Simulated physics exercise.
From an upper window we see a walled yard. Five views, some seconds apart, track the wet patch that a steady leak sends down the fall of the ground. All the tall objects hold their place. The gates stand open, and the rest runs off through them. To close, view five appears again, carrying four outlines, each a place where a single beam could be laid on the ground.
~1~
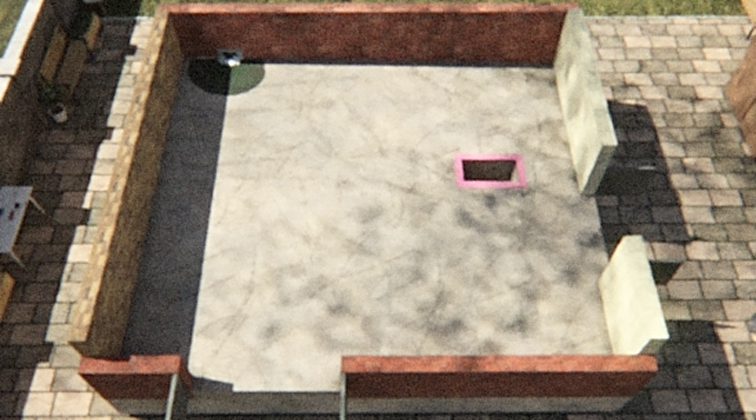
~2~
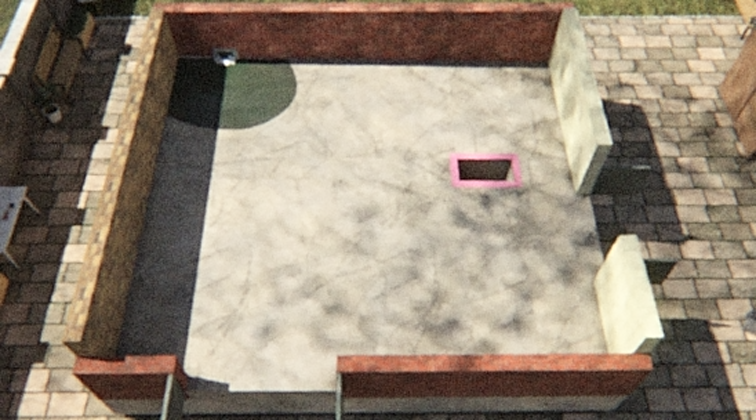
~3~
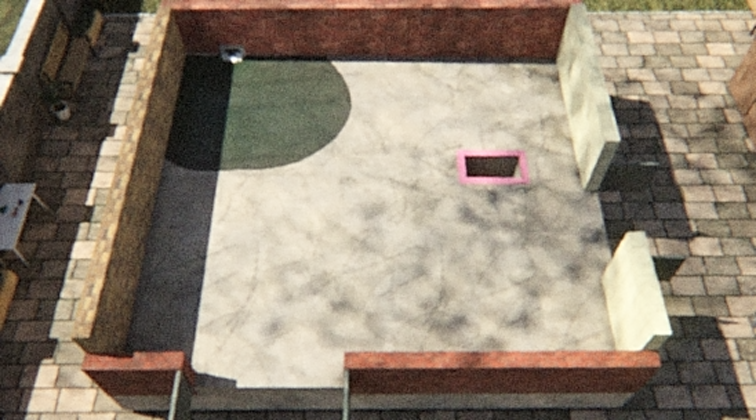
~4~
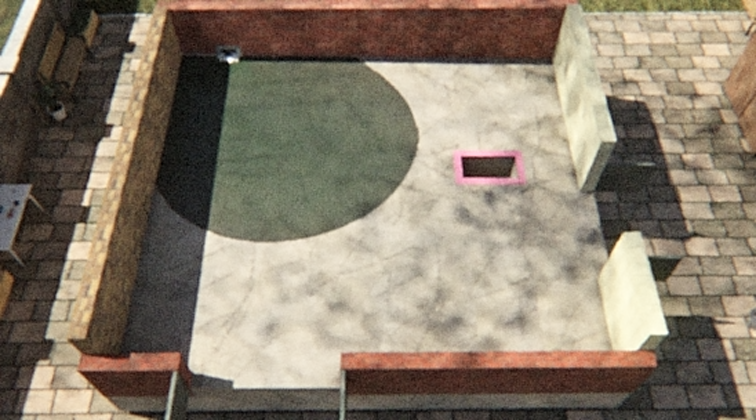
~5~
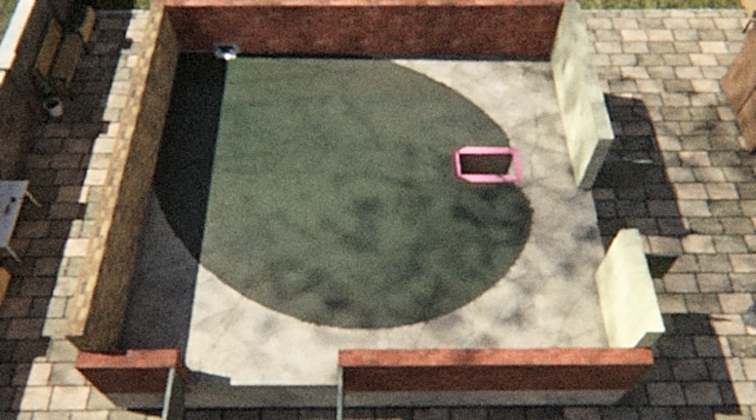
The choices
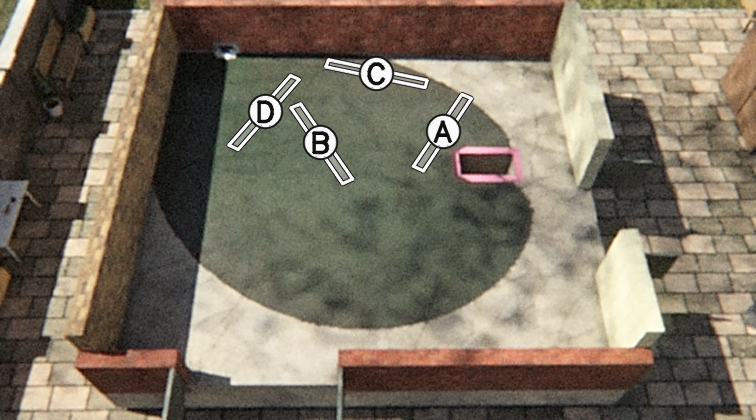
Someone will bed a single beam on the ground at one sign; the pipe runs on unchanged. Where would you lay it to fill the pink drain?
C works best here.
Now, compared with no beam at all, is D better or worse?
Position D is worse.
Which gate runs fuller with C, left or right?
The right gate.
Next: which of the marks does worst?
Here it is position A.
On the marked copy, A from (418, 168) to (466, 96); B from (295, 105) to (347, 181); C from (327, 63) to (426, 83); D from (233, 147) to (294, 77).
If A is chosen, about 2 % of the stream goes into the pink drain, about 96 % out by the gates.
If B is chosen, about 11 % of the stream goes into the pink drain, about 88 % out by the gates.
If C is chosen, about 19 % of the stream goes into the pink drain, about 80 % out by the gates.
If D is chosen, about 10 % of the stream goes into the pink drain, about 88 % out by the gates.
